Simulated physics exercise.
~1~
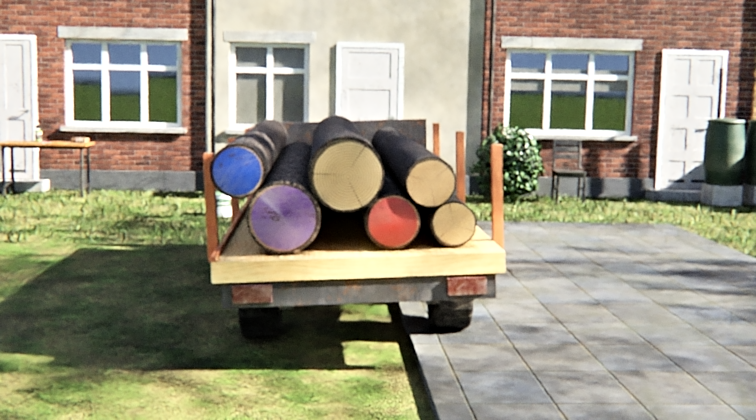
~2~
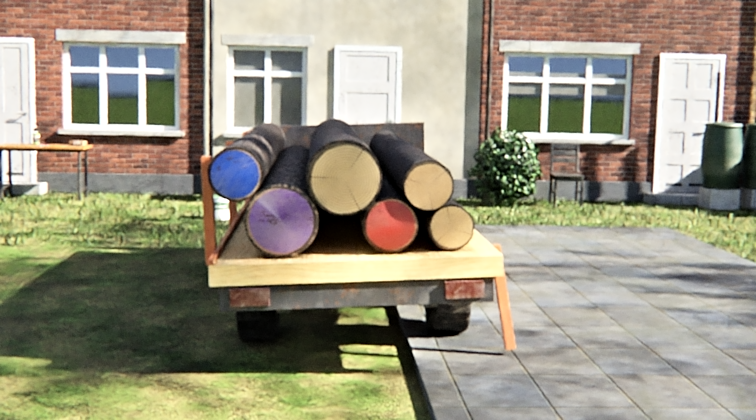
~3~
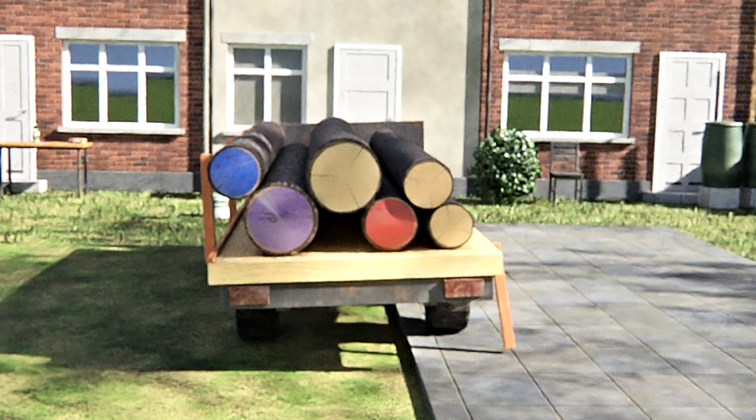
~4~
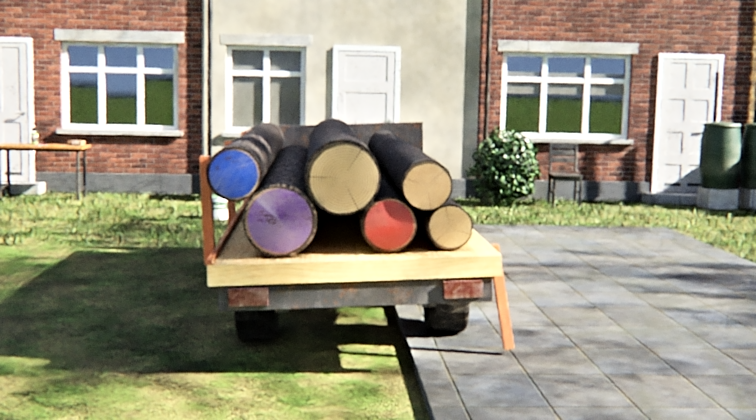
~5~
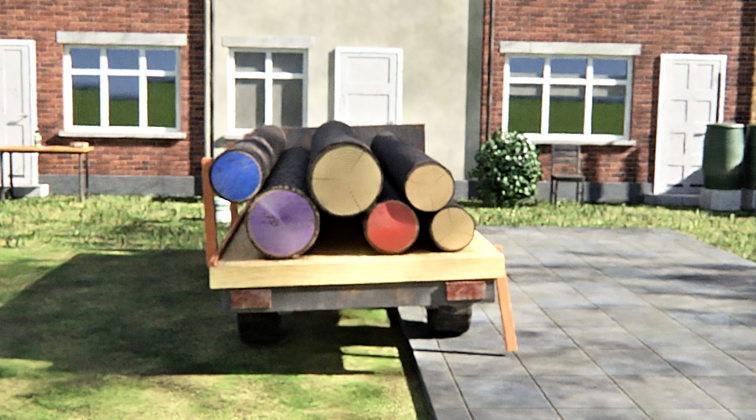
The orange posts on the right edge of a low flatbed trailer drop in one quick go, swinging down to hang below the deck beside the paving. The trailer stands tail towards us on grass and grey slabs, before brick houses with white doors, seen through a slightly swaying camera. Six dark logs lie stacked on it, a blue-ended one high on the left, a purple one below and a red one right of centre, the rest plain wood. The left posts stay upright. No log rolls off, and the whole stack remains on the deck.
